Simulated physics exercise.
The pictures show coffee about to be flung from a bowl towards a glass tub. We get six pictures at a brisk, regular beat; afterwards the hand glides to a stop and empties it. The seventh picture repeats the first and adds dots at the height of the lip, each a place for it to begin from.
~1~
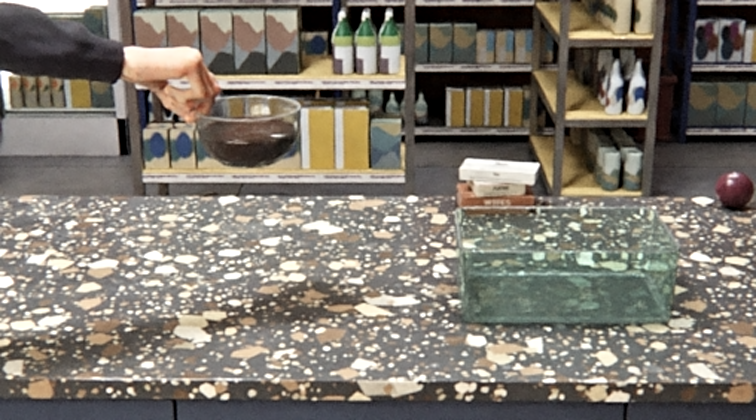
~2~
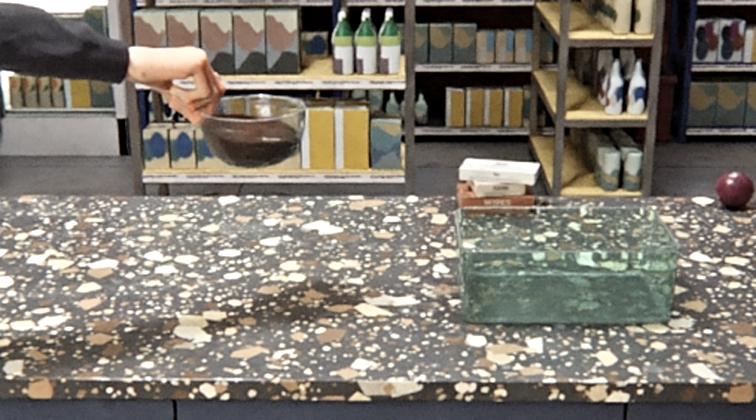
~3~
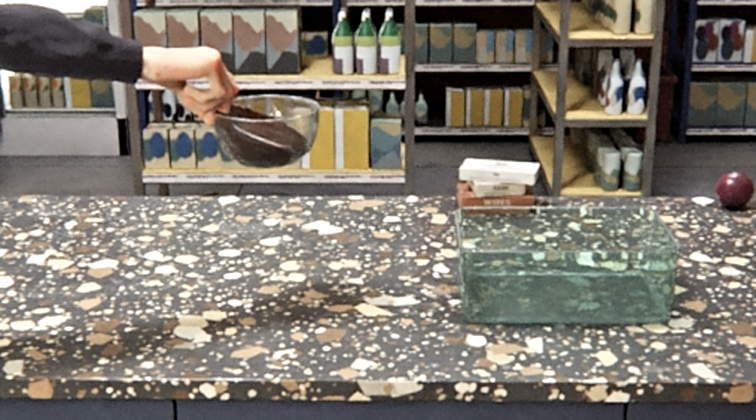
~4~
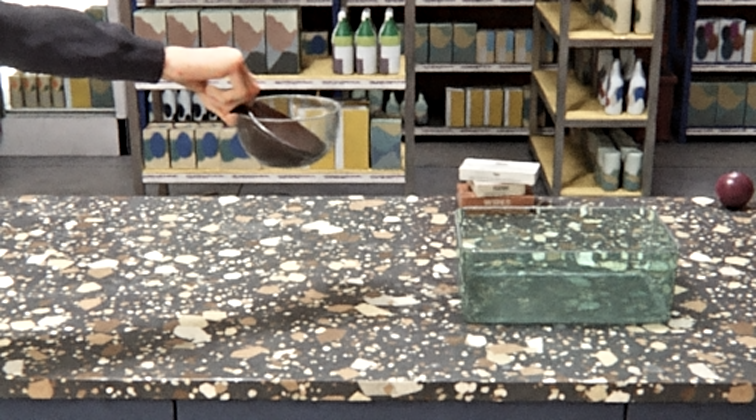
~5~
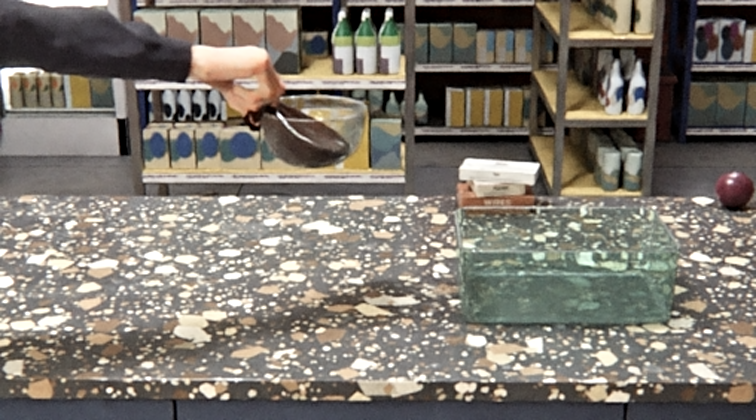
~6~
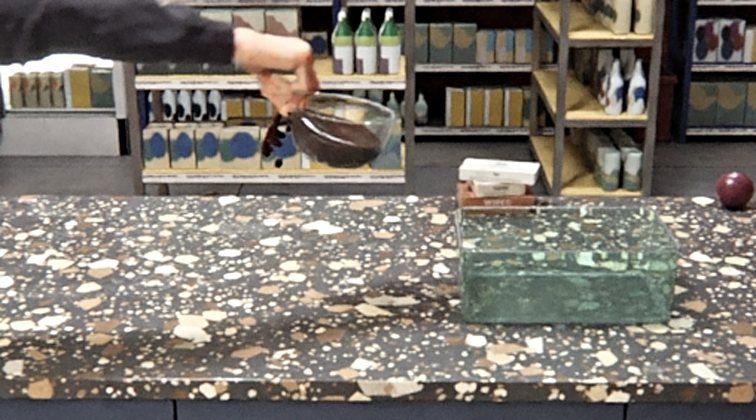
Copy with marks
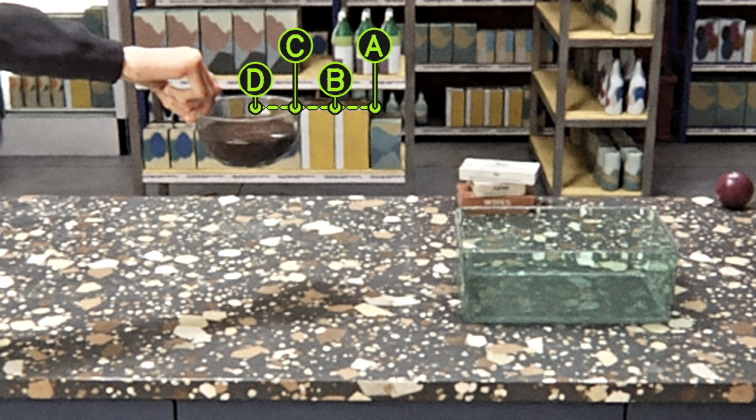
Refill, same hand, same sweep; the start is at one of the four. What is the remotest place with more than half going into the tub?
Go for D.
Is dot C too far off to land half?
No, that is safe.
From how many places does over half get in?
All four.
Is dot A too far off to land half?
No, not at all.
On the marked copy, A at (374, 107); B at (335, 107); C at (295, 107); D at (255, 107).
For dot A, about 86 % lands in the tub, 10 % falls short and 4 % goes beside or beyond.
For dot B, about 87 % lands in the tub, 8 % falls short and 6 % goes beside or beyond.
For dot C, about 80 % lands in the tub, 11 % falls short and 9 % goes beside or beyond.
For dot D, about 65 % lands in the tub, 28 % falls short and 7 % goes beside or beyond.
